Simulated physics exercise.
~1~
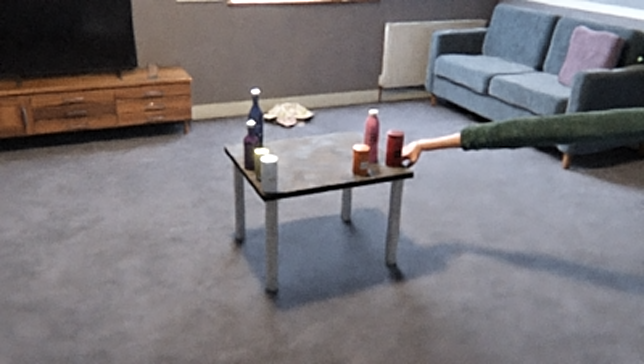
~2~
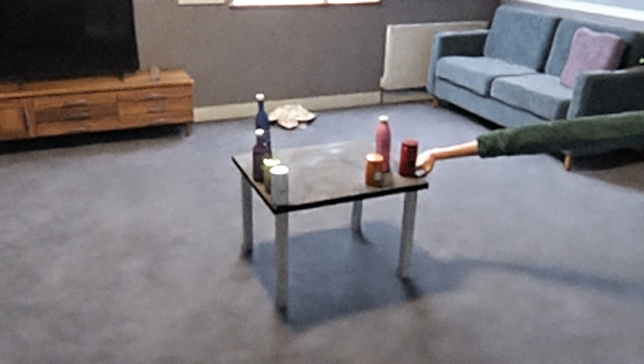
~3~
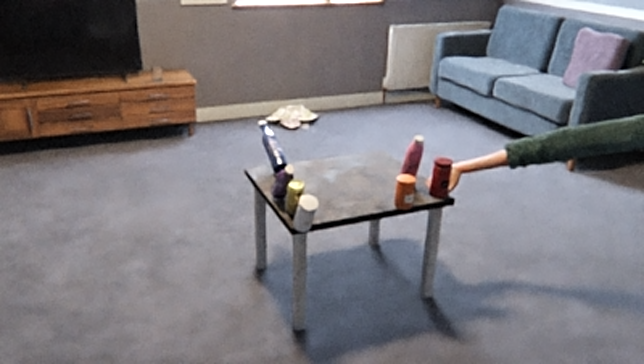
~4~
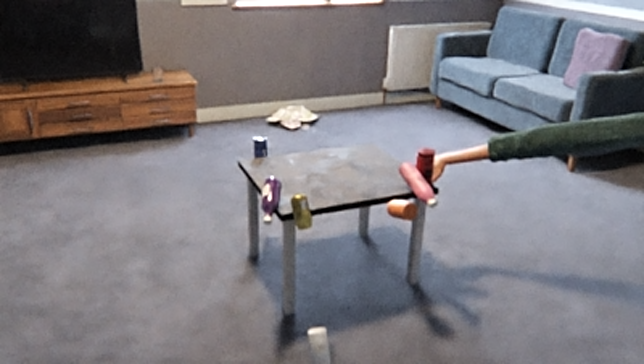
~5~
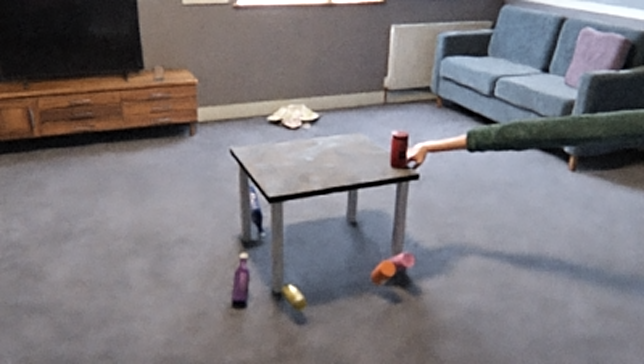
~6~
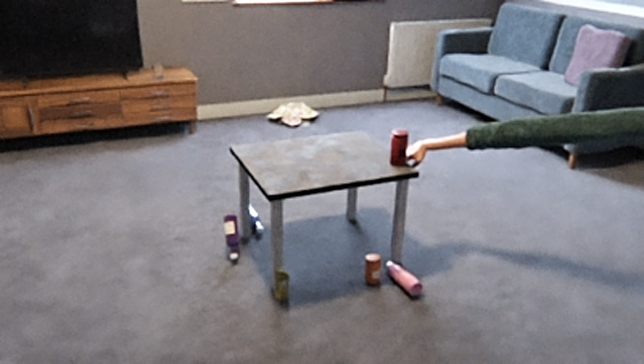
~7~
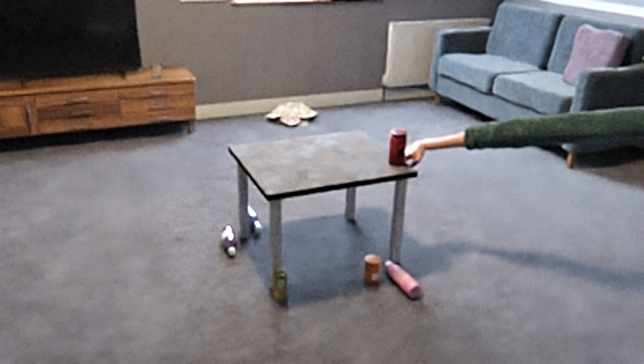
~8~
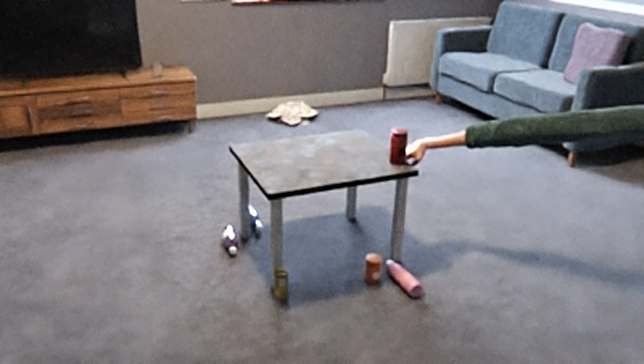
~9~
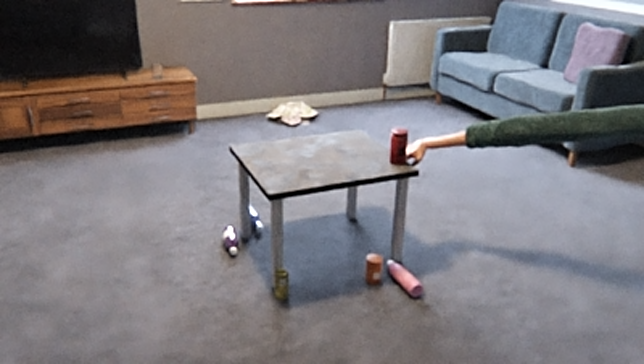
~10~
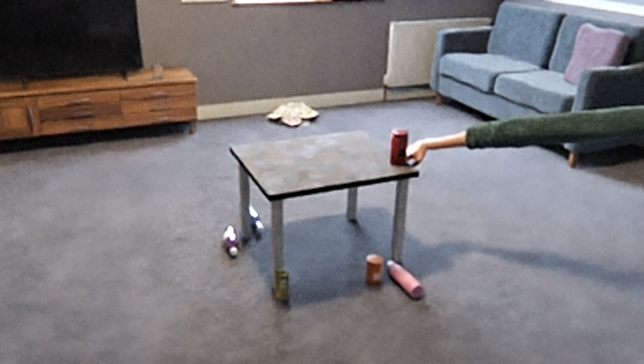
Living room, a hand jerking a small table forward and back, bottles, jars and a can toppling off, only a red jar left standing on top.
